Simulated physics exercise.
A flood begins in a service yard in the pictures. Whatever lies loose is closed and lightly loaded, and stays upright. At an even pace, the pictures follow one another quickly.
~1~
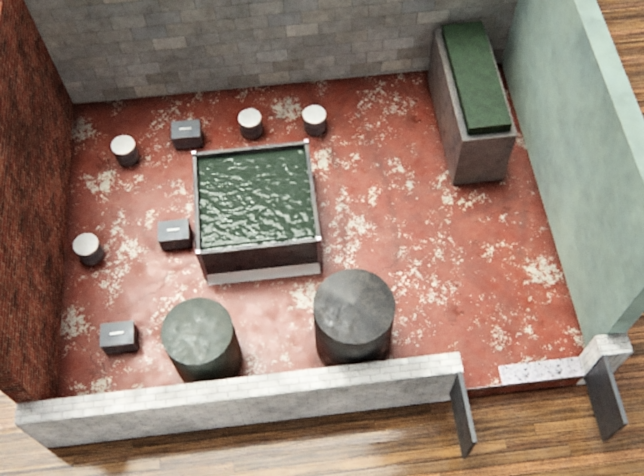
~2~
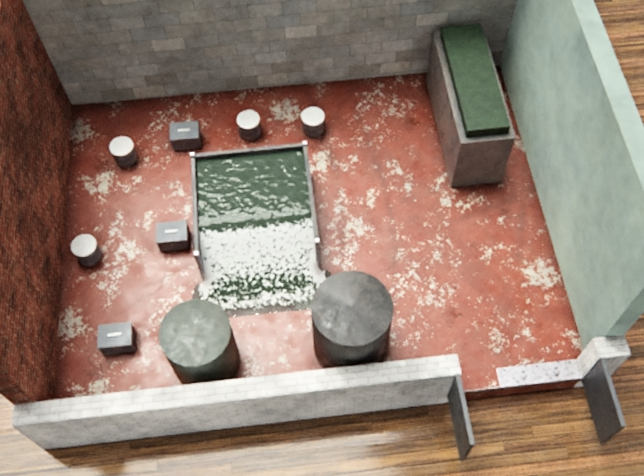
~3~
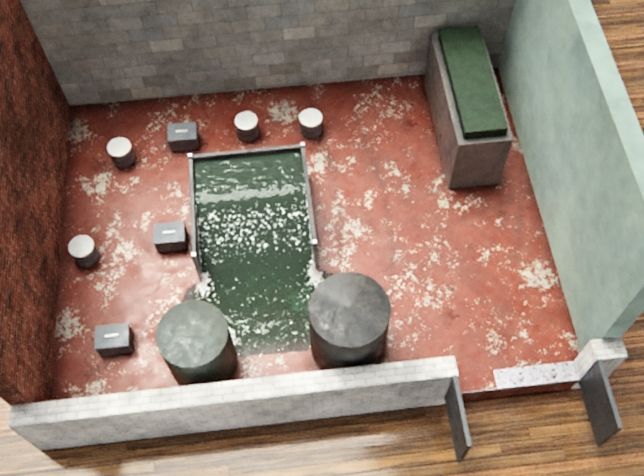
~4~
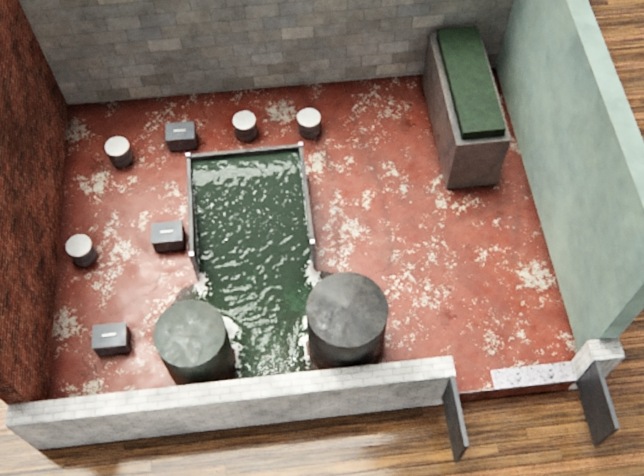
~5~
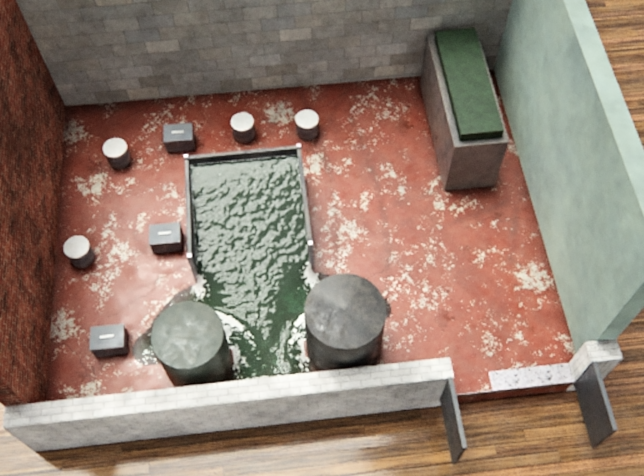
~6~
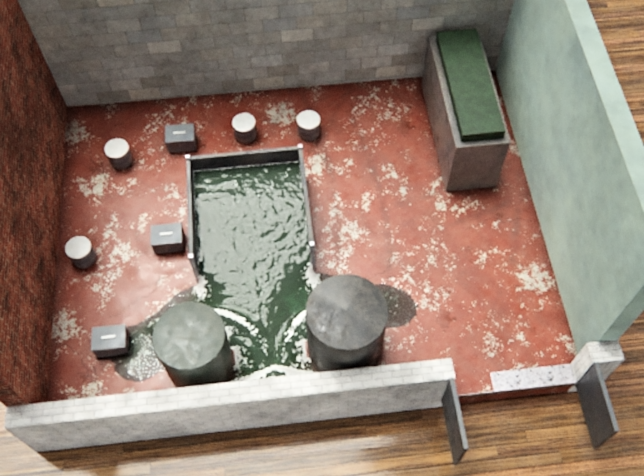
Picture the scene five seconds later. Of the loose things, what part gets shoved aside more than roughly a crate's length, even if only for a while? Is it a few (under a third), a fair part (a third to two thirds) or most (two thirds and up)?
A fair part.
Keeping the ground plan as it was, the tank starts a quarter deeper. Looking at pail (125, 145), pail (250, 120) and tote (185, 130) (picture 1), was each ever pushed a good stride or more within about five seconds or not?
Note, in sequence: Past that mark / within that / within that.
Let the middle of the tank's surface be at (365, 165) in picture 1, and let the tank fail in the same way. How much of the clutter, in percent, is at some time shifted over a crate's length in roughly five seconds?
My answer would be about 30 in a hundred.
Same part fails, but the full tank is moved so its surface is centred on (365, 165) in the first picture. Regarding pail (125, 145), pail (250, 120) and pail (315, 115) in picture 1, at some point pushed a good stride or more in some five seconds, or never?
Taking them in order, fell short, fell short, fell short.
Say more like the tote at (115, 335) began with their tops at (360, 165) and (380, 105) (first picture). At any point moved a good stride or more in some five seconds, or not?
Going one by one, I'd say not displaced that far for the first and not displaced that far for the second.
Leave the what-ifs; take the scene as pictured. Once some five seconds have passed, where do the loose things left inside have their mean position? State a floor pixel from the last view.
Around pixel (203, 150).
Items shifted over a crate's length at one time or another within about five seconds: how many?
3.
A moment on, 0 of 7 are well off their spots; 0 afloat.
Next, 0 of 7 are well off their spots; 1 afloat.
Later, 2 of 7 are well off their spots; 2 afloat.
In the end, 3 of 7 are well off their spots, and 3 have been at some point; 2 afloat.
